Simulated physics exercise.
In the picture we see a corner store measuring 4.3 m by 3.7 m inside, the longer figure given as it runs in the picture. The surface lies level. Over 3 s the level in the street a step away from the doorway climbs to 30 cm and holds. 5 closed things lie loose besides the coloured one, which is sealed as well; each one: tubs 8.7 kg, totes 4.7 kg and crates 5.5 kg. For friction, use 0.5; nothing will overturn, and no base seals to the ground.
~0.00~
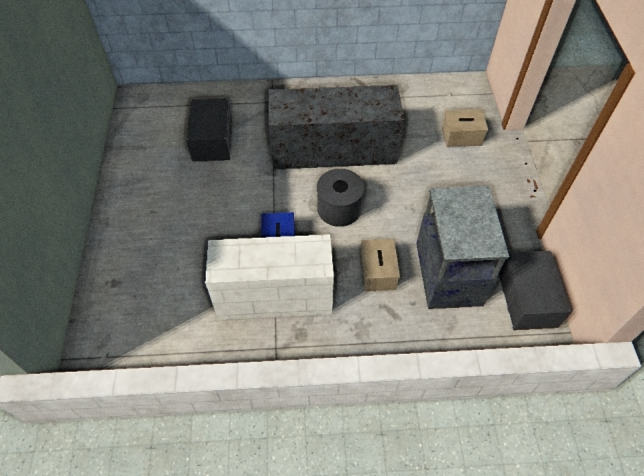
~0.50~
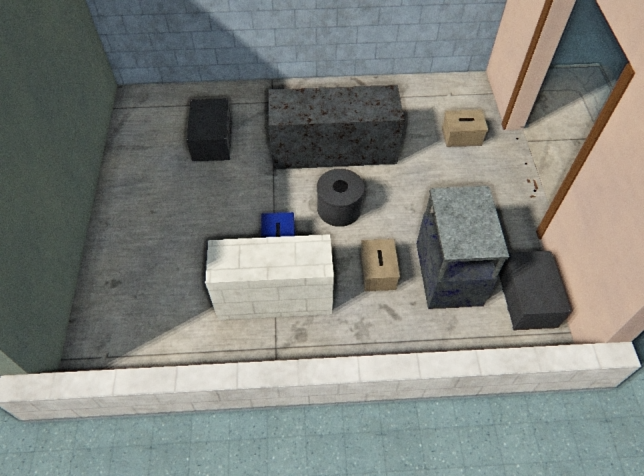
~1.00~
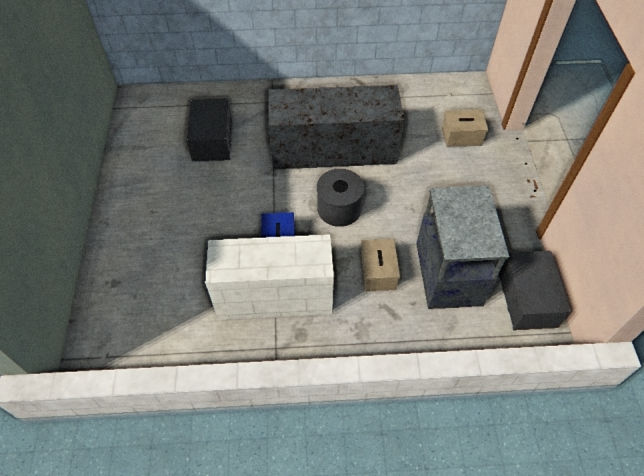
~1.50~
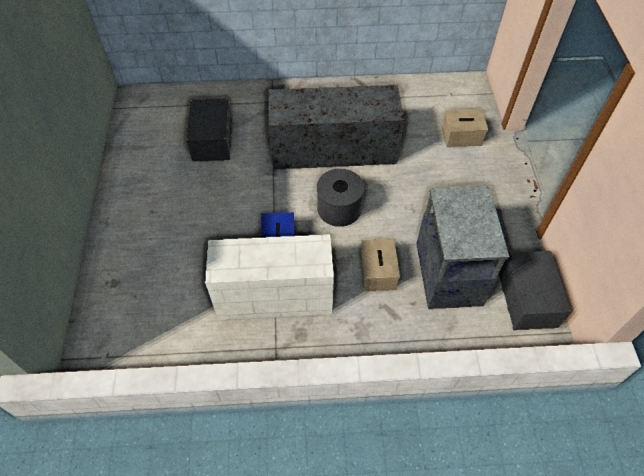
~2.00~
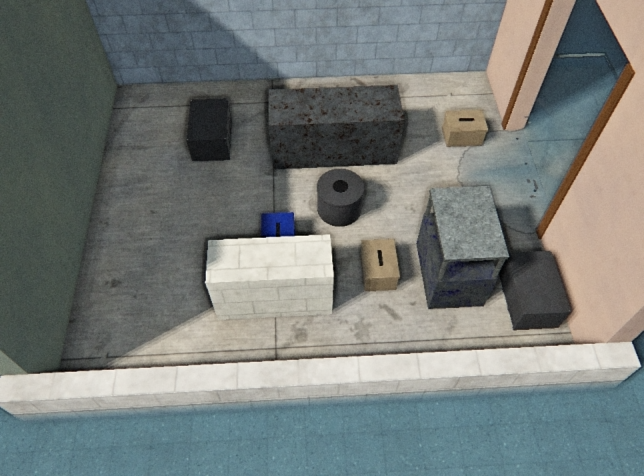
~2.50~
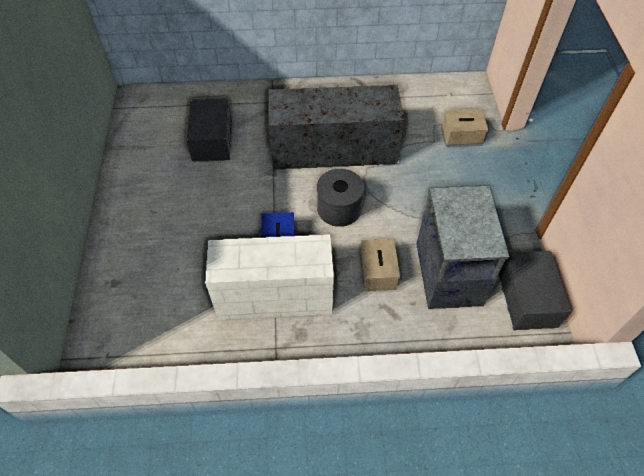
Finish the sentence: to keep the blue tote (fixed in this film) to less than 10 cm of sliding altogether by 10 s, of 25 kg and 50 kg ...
Of the two, only the heavier one is enough.
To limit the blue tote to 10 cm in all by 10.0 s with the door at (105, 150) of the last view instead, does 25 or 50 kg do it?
Well, then the greater option is needed.
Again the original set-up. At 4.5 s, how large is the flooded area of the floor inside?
Somewhere about 10.5 m2, give or take.
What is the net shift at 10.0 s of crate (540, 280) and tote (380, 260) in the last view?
Net displacement, in order: 50 cm; 140 cm.
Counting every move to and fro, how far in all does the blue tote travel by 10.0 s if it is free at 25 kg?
Some 200 centimetres of travel in total.
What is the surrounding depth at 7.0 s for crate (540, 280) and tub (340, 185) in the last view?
Depths: Near 6 cm, then near 16 cm.
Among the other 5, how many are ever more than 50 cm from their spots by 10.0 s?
My count gives 5.
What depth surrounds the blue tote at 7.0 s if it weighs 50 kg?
About 11 cm.
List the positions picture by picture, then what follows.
The blue tote at (278, 230), on the bottom; 0.0 m2 under water; 0 of 6 have shifted, in the first picture.
The blue tote at (278, 230), on the bottom; 0.0 m2 under water; 0 of 6 have shifted, in the second picture.
The blue tote at (278, 230), on the bottom; 0.0 m2 under water; 0 of 6 have shifted, in the third picture.
The blue tote at (278, 230) rests on the ground; 0.0 m2 under water; 0 of 6 have shifted, in the fourth picture.
The blue tote at (278, 230) rests on the ground; 0.6 m2 under water; 0 of 6 have shifted, in the fifth picture.
The blue tote at (278, 230) rests on the ground; water covers 1.6 m2; 0 of 6 have shifted, in the sixth picture.
After 3.5 s the blue tote would be 1 cm from its start with 25 kg and 0 cm from its start with 50 kg; 2 cm of water round it then.
After 4.5 s the blue tote would be 37 cm from its start with 25 kg and 0 cm from its start with 50 kg; 13 cm of water round it then.
After 7.0 s the blue tote would be 111 cm from its start with 25 kg and 0 cm from its start with 50 kg; 11 cm of water round it then.
After 10.0 s the blue tote would be 185 cm from its start with 25 kg and 0 cm from its start with 50 kg; 16 cm of water round it then.
